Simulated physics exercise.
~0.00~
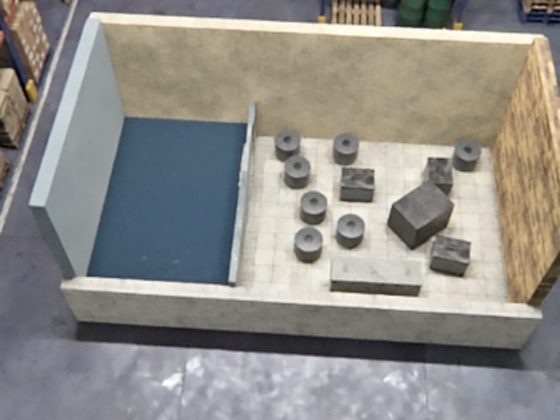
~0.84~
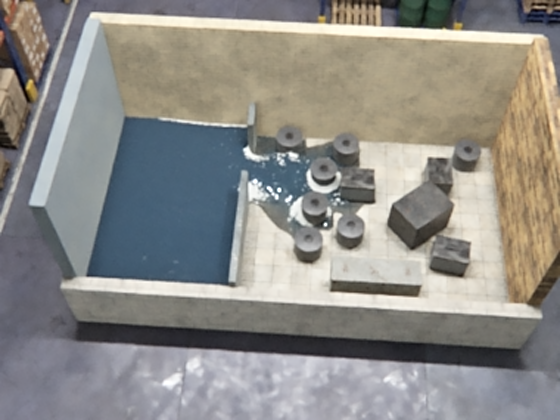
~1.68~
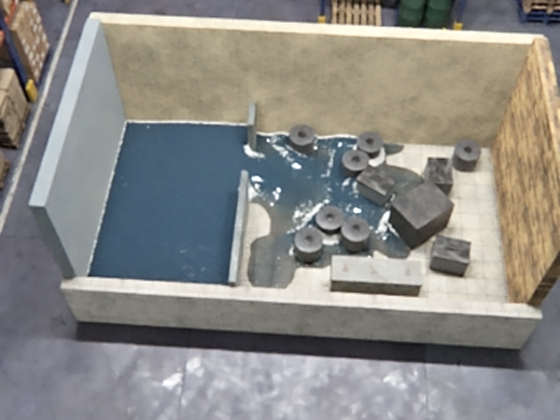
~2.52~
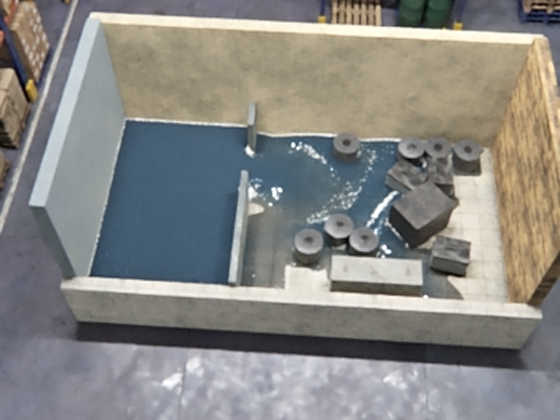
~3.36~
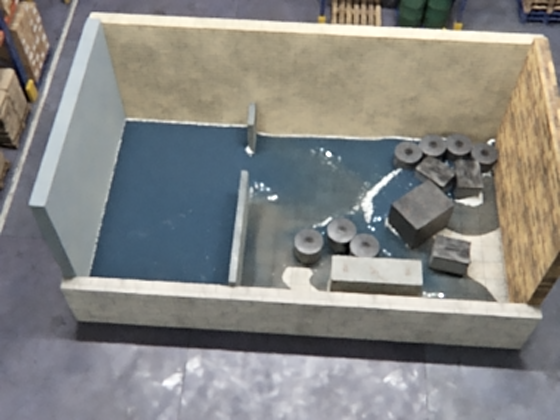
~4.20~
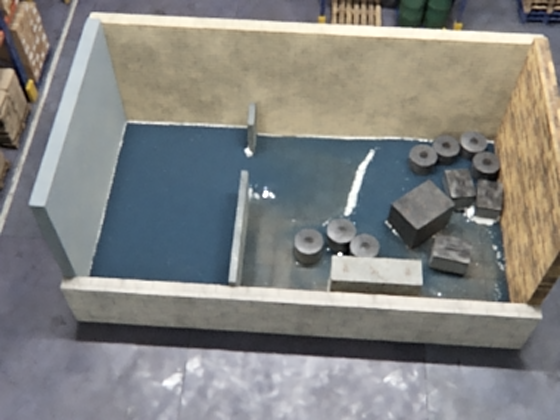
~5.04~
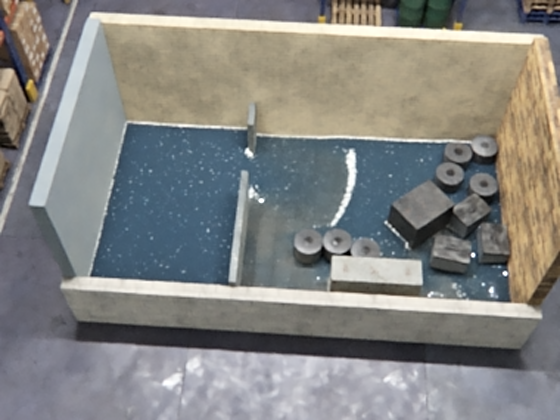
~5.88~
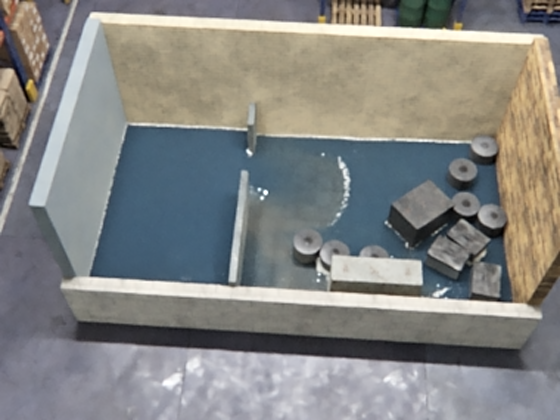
A rectangular walled enclosure with beige walls, a bluish panel at left and a brown textured wall at right is seen from above on a grey warehouse floor. Dark blue water fills the left side behind a thin partition, while round grey tubs and blocky grey chests stand on the pale tiled floor at right. A gap opens in the partition and foaming water pours through. It spreads among the tubs and chests, pushing many rightward. The water covers the floor, and several pieces drift down along the right wall, ending clustered near the lower right corner.
